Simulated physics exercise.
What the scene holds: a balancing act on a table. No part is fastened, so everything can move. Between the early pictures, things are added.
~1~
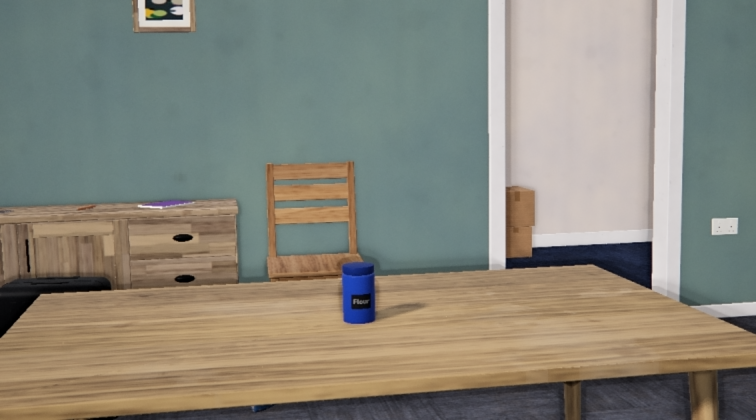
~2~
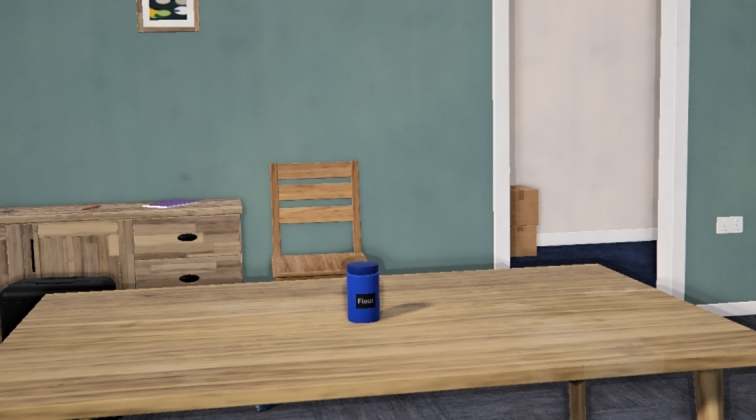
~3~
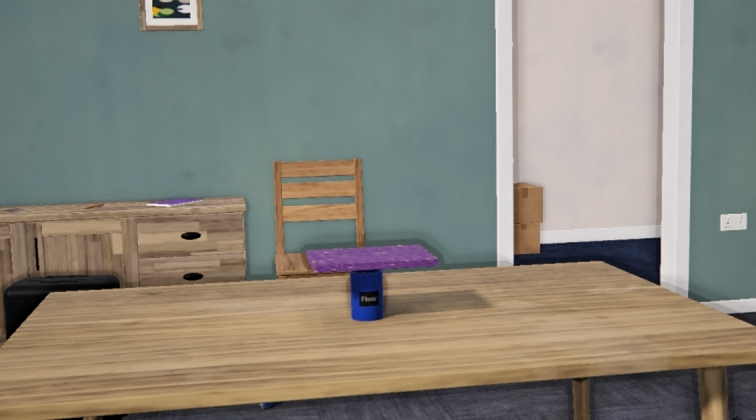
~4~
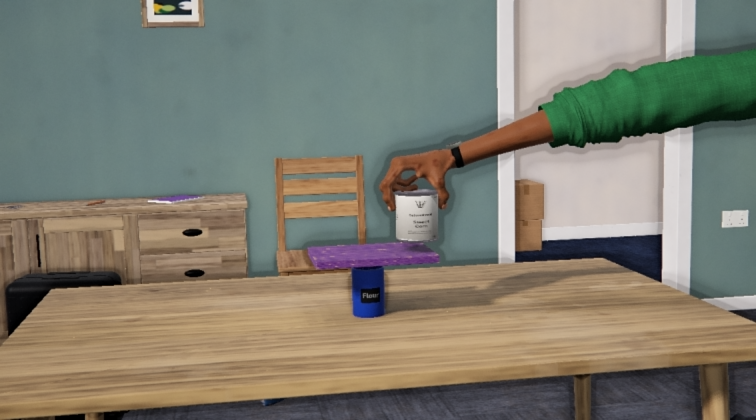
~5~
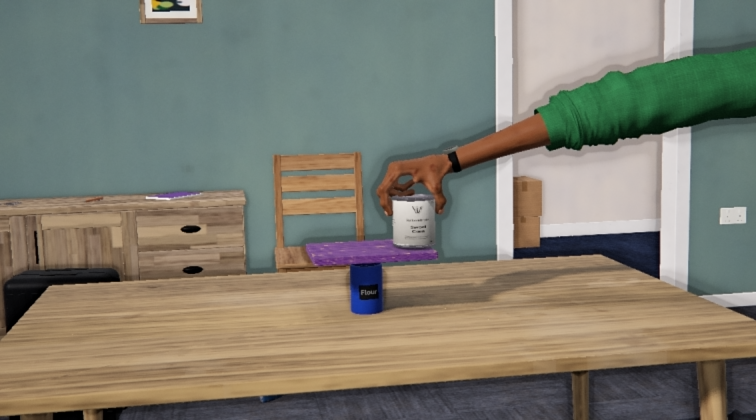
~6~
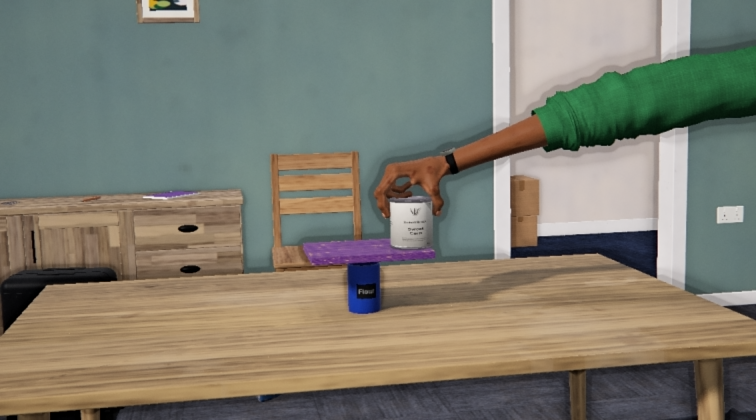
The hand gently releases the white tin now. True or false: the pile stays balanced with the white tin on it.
False.
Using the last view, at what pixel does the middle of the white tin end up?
It ends up close to (456, 289).
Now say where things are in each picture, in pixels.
The last thing is not in view yet, in the first frame.
The last thing is not in view yet, in the second frame.
The last thing is not in view yet; purple board (370, 258), in the third frame.
Still above its spot; white tin (417, 216); purple board (371, 255), in the fourth frame.
In place under the hand; white tin (414, 221); purple board (370, 251), in the fifth frame.
In place under the hand; white tin (411, 223); purple board (367, 251), in the sixth frame.
Then, 0.30 s later than the last frame, white tin now fallen; purple board tilted by 67°.
Then, 0.40 s later than the last frame, purple board on its side.
Then, 0.50 s later than the last frame, white tin resting near (455, 289).
Then, 0.70 s later than the last frame, purple board now fallen; blue jar tilted by 10°.
When it is over, fallen, purple board and white tin; blue jar as before. End places, in pixels of the last picture, white tin near (455, 289). The stack gives way.
